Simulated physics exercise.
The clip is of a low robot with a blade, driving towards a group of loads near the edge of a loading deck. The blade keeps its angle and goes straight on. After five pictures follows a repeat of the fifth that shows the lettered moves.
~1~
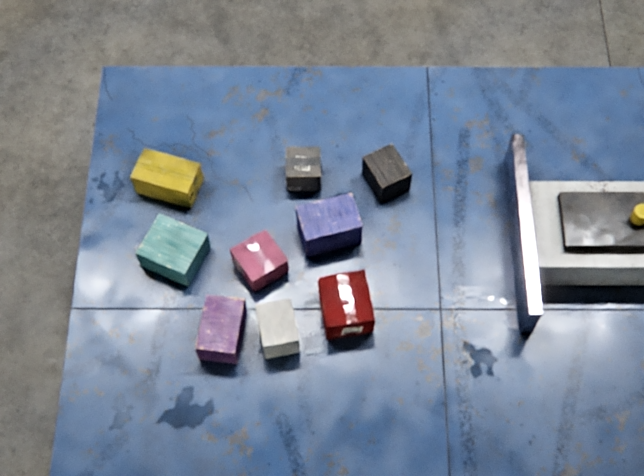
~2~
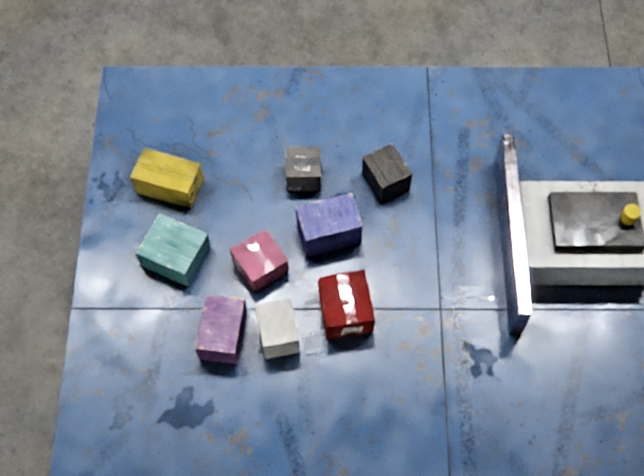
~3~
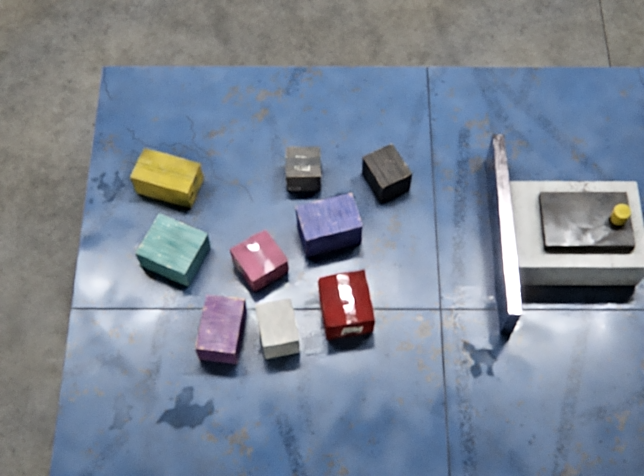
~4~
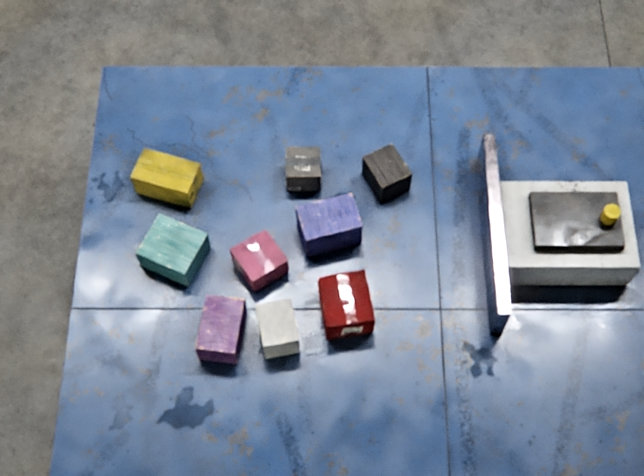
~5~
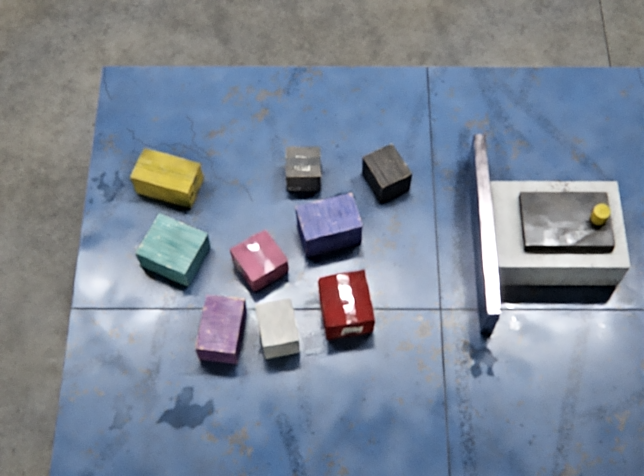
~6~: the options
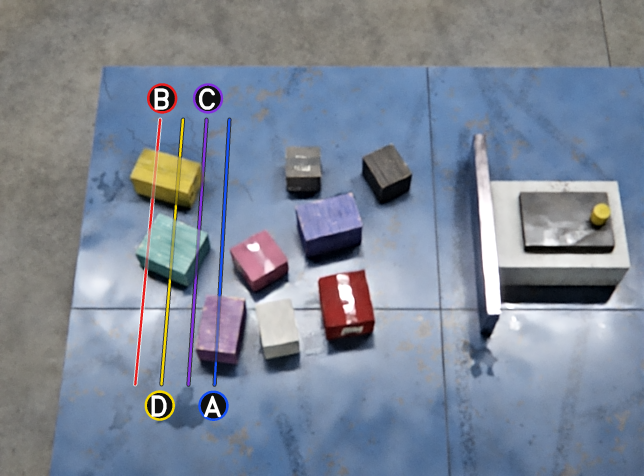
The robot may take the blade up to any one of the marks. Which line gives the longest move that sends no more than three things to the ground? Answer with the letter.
No fourth one falls up to B.
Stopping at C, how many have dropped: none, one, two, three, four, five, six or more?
By then, none.
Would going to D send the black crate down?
By then, no.
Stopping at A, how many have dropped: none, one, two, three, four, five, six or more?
The count is none.
On the marked copy, A at (223, 243); B at (149, 243); C at (198, 243); D at (173, 243).
With B. Early on, robot (437, 220); black crate (340, 172); red parcel (335, 304).
Further on, robot (315, 220); yellow parcel (142, 183); purple crate (131, 333).
At the end, robot (218, 219); purple crate over the edge; turquoise crate over the edge; three fallen.
As for the rest, A is within the limit but short; C is within the limit but short; D is within the limit but short.
